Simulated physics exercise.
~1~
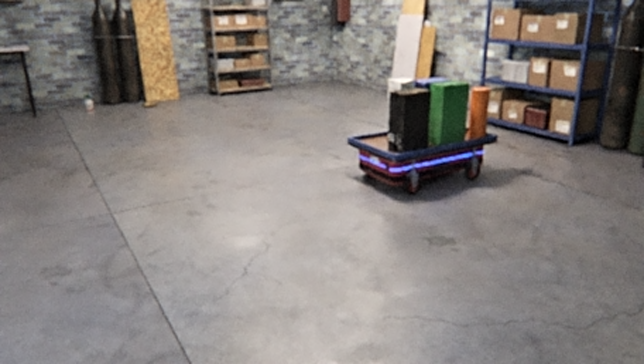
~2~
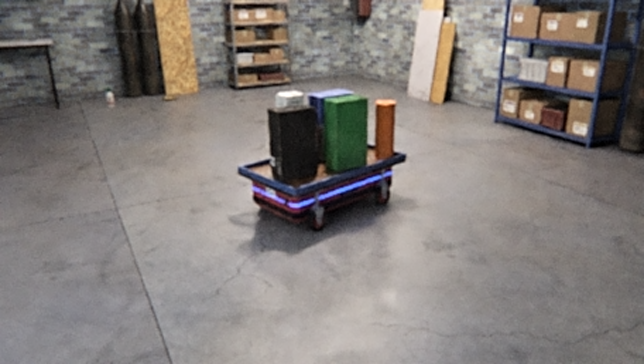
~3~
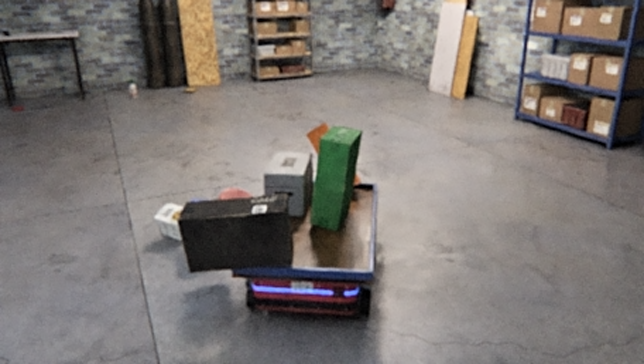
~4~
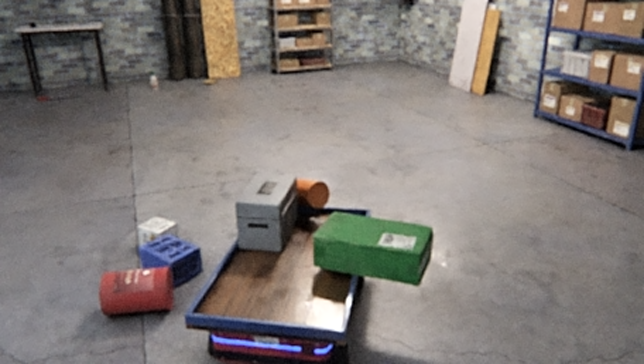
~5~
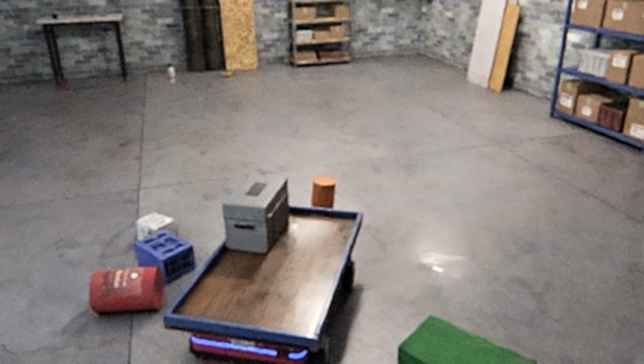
At first, a powered flat cart with glowing side lights stands in a brick-walled workshop, its deck loaded with upright boxes and an orange canister. It rolls toward the camera and swings round, the load still standing closely together. As it turns further, the black box tips over the edge, the white box and a red container leave the deck, and the green box leans. The green box and the orange canister then go off too, while the red container and blue crate lie on the floor at left. Finally, only the grey toolbox stands on the deck, with the green box lying at lower right.
